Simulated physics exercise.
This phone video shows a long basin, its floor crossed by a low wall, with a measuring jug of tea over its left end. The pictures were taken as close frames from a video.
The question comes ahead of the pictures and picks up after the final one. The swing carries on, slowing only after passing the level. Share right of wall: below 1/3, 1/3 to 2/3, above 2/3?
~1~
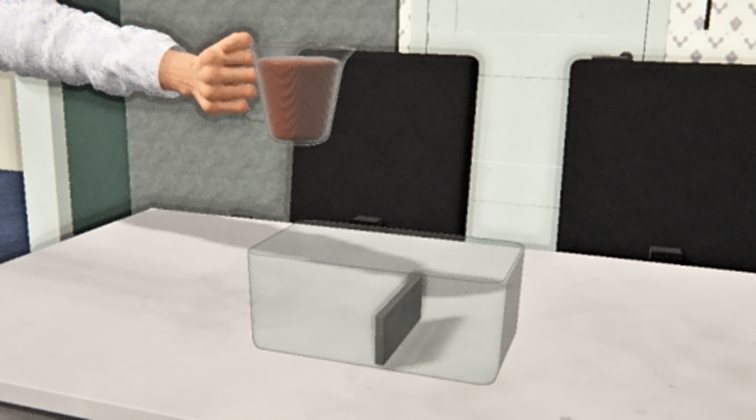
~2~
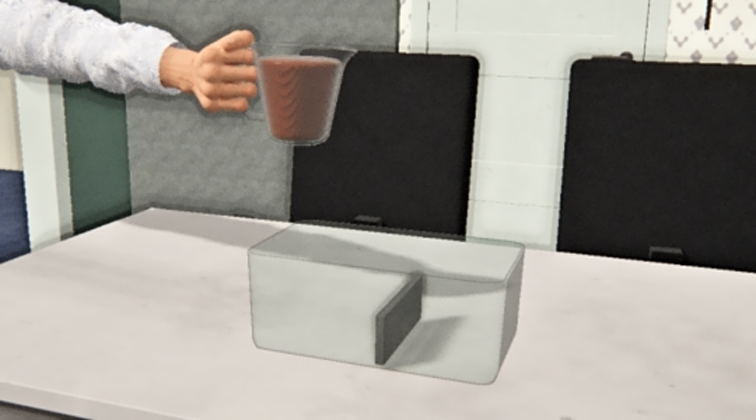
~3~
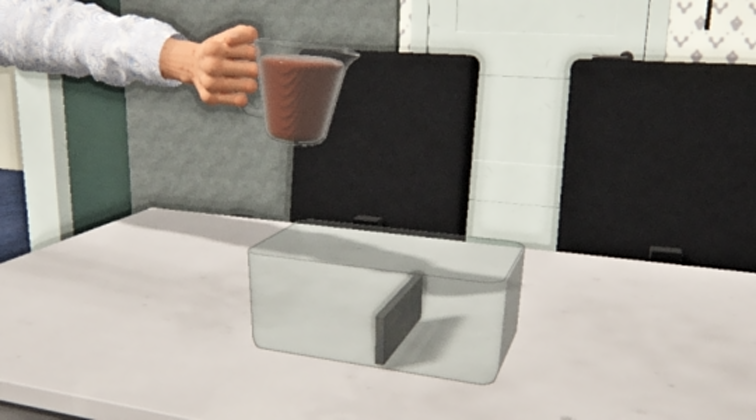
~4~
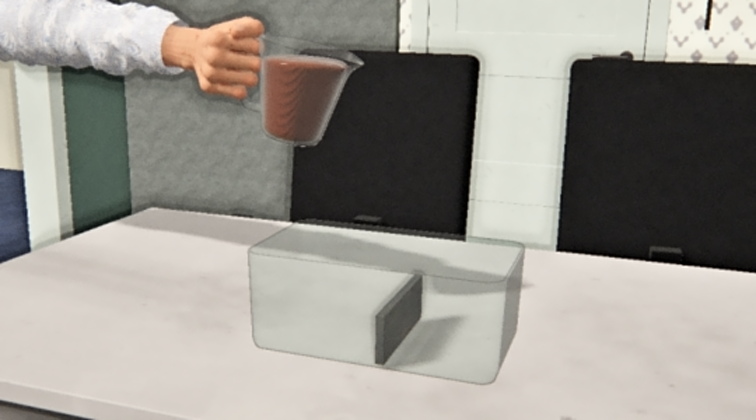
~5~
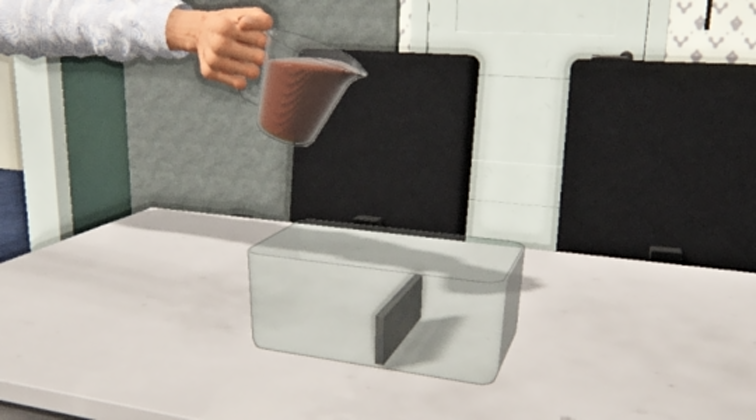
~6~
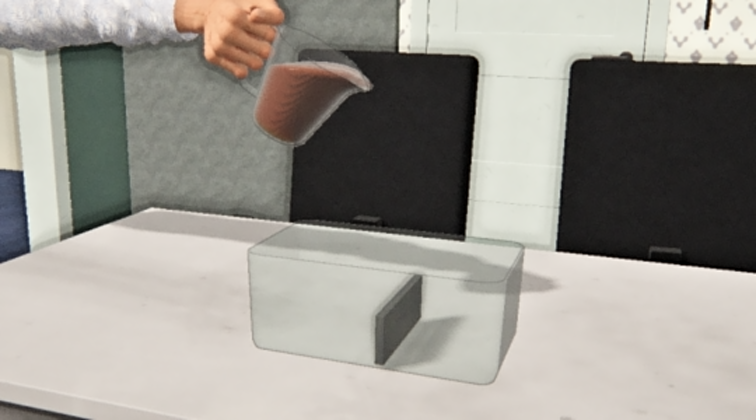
1/3 to 2/3.
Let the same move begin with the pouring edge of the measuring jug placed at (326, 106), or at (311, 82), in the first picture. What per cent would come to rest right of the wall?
It comes to 5 % the first time and 5 % the second.
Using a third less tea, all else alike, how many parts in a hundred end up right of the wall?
I'd say roughly 15 percent.
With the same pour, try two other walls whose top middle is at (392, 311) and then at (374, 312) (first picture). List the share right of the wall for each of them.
Roughly 65 per cent first and roughly 90 per cent second.
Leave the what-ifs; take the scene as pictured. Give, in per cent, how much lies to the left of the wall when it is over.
Something like 55 per cent, roughly.
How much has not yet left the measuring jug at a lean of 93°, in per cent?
Amount still in: Approx. 45 %.
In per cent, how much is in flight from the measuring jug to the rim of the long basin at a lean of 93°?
Share in flight: Approx. 35 %.
A moment on, the measuring jug is tipped on its side and 44 per cent is still to pour, 1 is left of the wall and 22 right of it.
Next, the measuring jug is tipped right over and 3 per cent is still to pour, 40 is left of the wall and 44 right of it.
Then the measuring jug is tipped right over and 0 per cent is still to pour, 53 is left of the wall and 43 right of it.
Later the measuring jug is tipped right over and 0 per cent is still to pour, 54 is left of the wall and 43 right of it.
Finally, 54 per cent lies left of the wall, 44 right of it and 3 outside.
